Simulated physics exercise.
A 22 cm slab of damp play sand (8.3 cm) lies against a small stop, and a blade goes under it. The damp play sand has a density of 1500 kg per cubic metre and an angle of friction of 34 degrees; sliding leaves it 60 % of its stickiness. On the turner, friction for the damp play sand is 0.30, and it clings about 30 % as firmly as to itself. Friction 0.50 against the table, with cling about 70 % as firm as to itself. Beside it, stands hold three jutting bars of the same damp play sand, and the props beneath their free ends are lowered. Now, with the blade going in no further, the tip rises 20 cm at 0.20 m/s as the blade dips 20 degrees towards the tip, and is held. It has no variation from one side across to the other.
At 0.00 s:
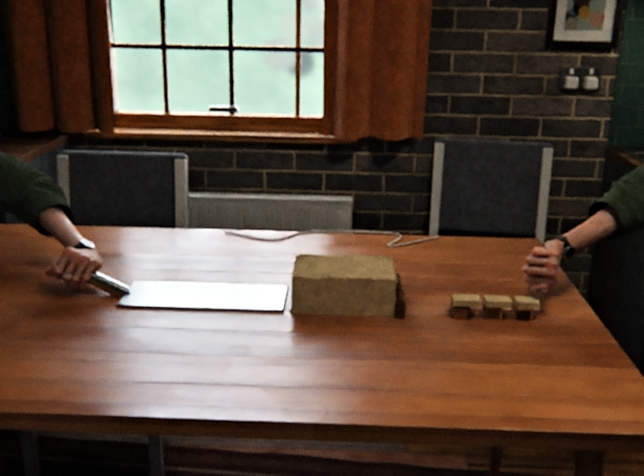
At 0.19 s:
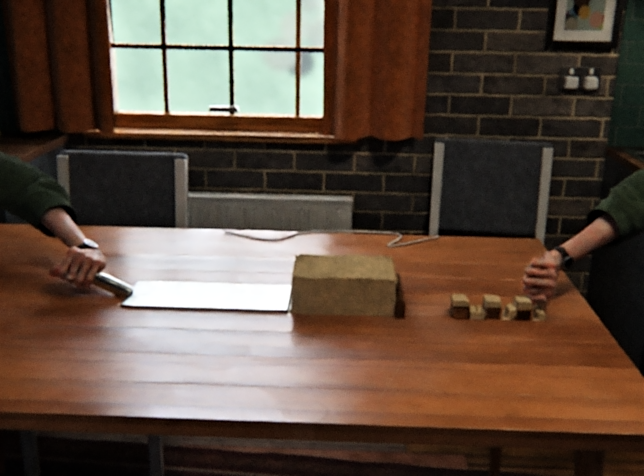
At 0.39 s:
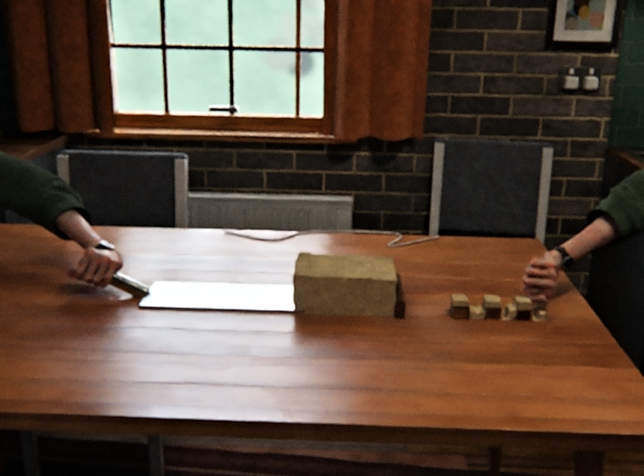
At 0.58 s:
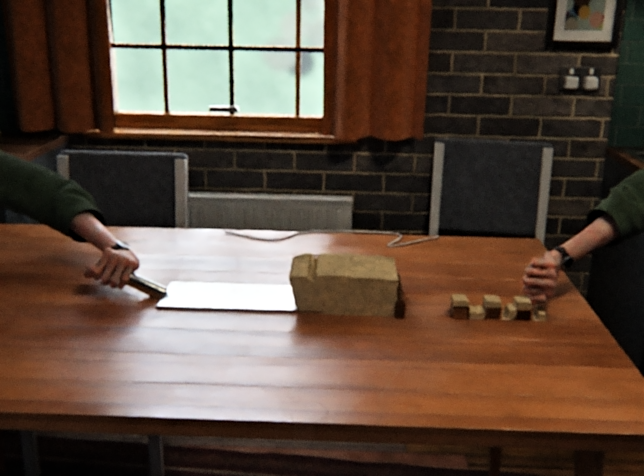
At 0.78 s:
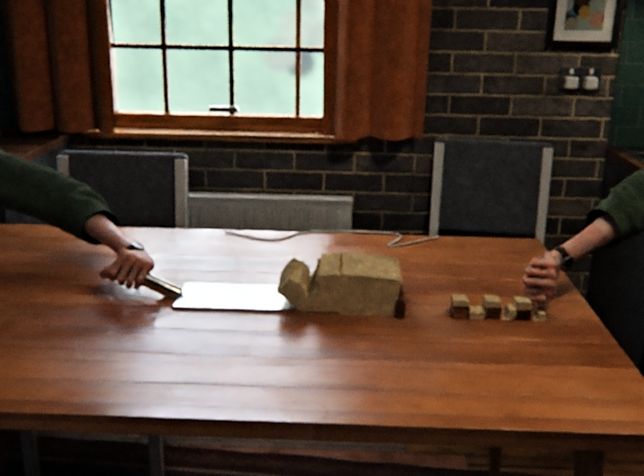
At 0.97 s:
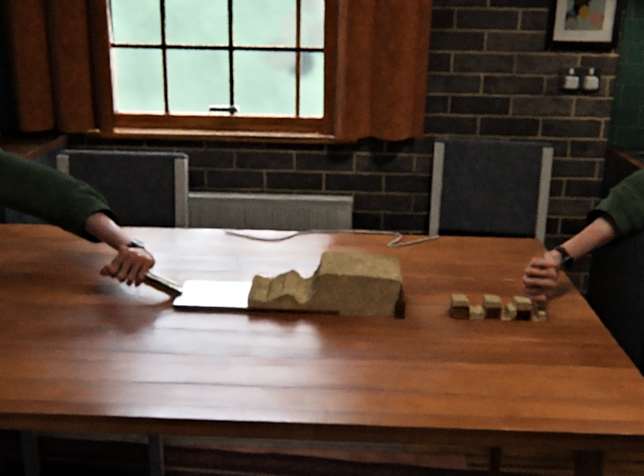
Wide flat blade sliding rightward under a damp sand block, its near end cracking and slumping leftward onto the blade.
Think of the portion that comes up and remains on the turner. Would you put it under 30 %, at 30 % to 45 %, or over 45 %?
I would put it under 30 %.
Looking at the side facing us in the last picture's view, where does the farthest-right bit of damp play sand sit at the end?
About (451, 317).
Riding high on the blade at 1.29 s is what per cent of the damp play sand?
Roughly 6 per cent.
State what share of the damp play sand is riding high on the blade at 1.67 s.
That comes to about 40 per cent.
By 1.29 s, the tip is 6.7 cm up.
By 1.67 s, the tip is 14 cm up.
By 2.05 s, the tip is 20 cm up and 39 % is riding high on the blade.
By 2.43 s, the tip is 20 cm up and 24 % is riding high on the blade.
By 2.90 s, at the end, the tip is 20 cm up and 24 % is riding high on the blade.
